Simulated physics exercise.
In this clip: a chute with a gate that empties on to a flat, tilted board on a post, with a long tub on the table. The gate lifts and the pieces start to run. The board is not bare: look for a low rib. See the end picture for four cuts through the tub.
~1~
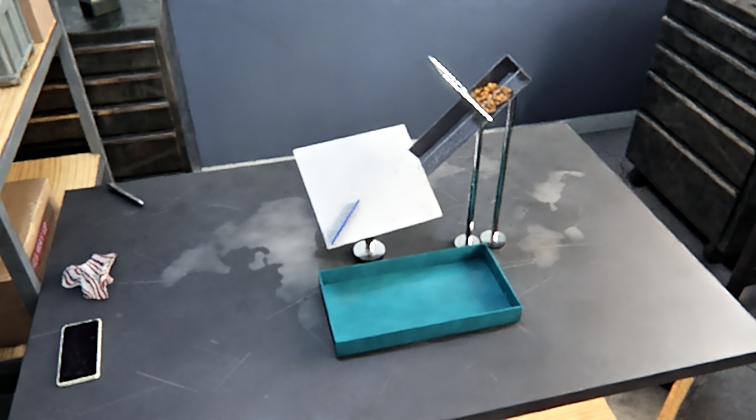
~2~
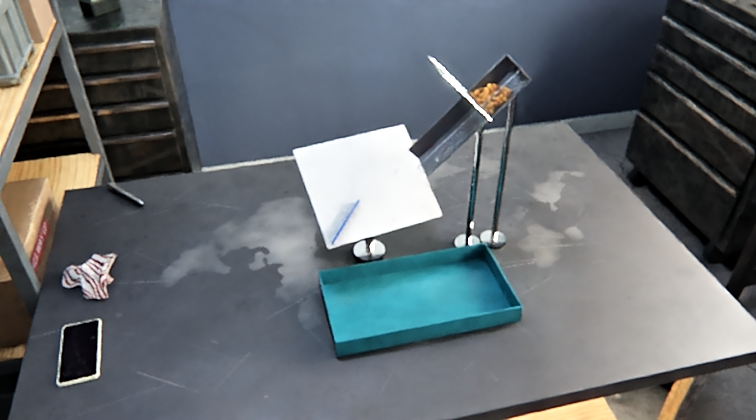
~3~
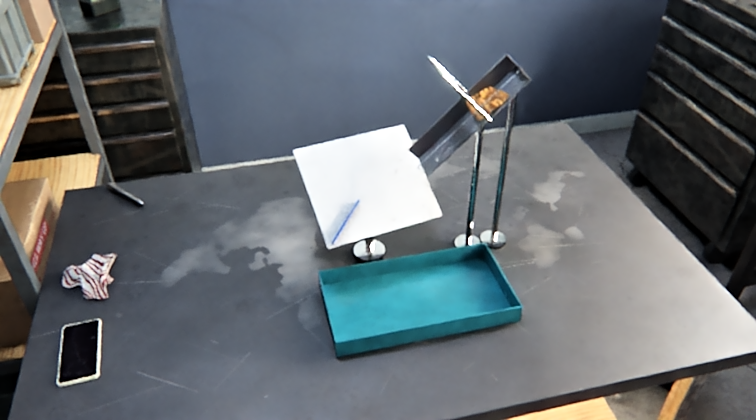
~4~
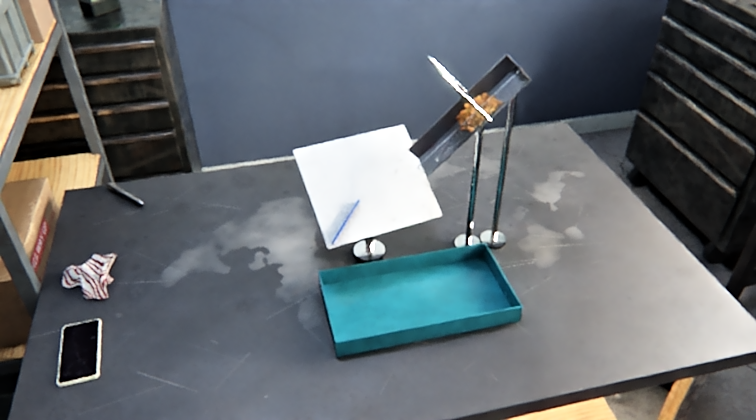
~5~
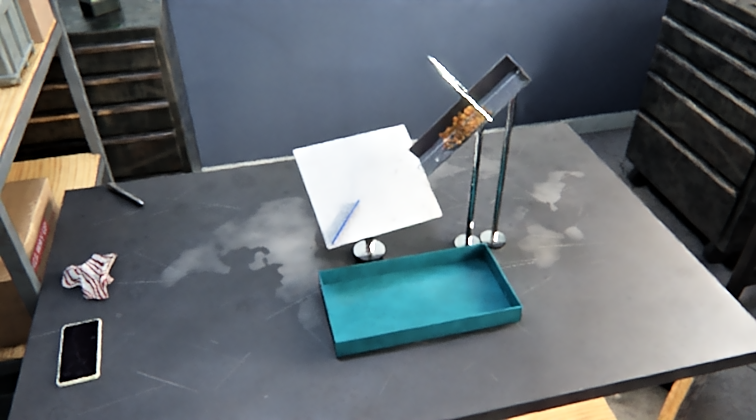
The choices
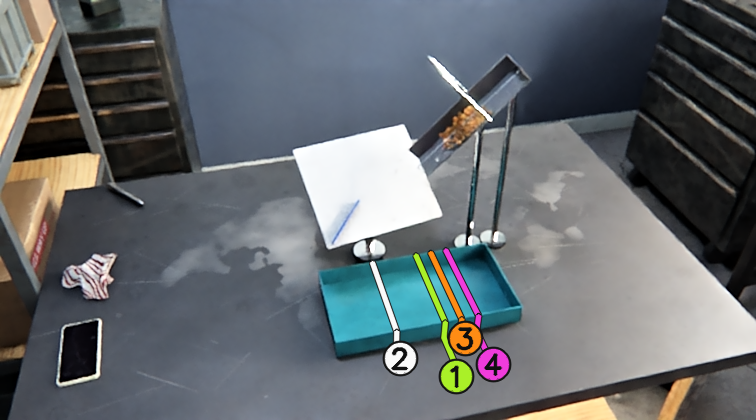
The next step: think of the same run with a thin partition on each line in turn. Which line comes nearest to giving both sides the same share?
The answer is line 2.
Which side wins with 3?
The left side.
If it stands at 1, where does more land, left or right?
The left side.
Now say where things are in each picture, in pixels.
Load behind the gate at (487, 100), roasted chickpeas; lip of the chute at (423, 167), sloping fairly steeply, in the first picture.
Middle of the board at (368, 183), tilted fairly steeply; middle of its low edge at (387, 231); of its high edge at (350, 137), in the second picture.
Front corners of the tub at (336, 342) and (522, 306), empty; front of the load at (473, 112), in the third picture.
Middle of the load at (474, 110); its front at (462, 128), about a third of the way to the lip; rib from (359, 199) to (333, 242), in the fourth picture.
Middle of the load at (461, 123); its front at (446, 145), about two thirds of the way to the lip, in the fifth picture.
On the marked copy, line 1 crosses the front rim at (445, 321); line 2 crosses the front rim at (396, 331); line 3 crosses the front rim at (461, 318); line 4 crosses the front rim at (478, 315).
Choosing 1, of what is caught, nearly all on the left of the divider, a small part on the right.
Choosing 2, of what is caught, about two thirds on the left of the divider, about a third on the right.
Choosing 3, of what is caught, all on the left of the divider, none on the right.
Choosing 4, of what is caught, all on the left of the divider, none on the right.
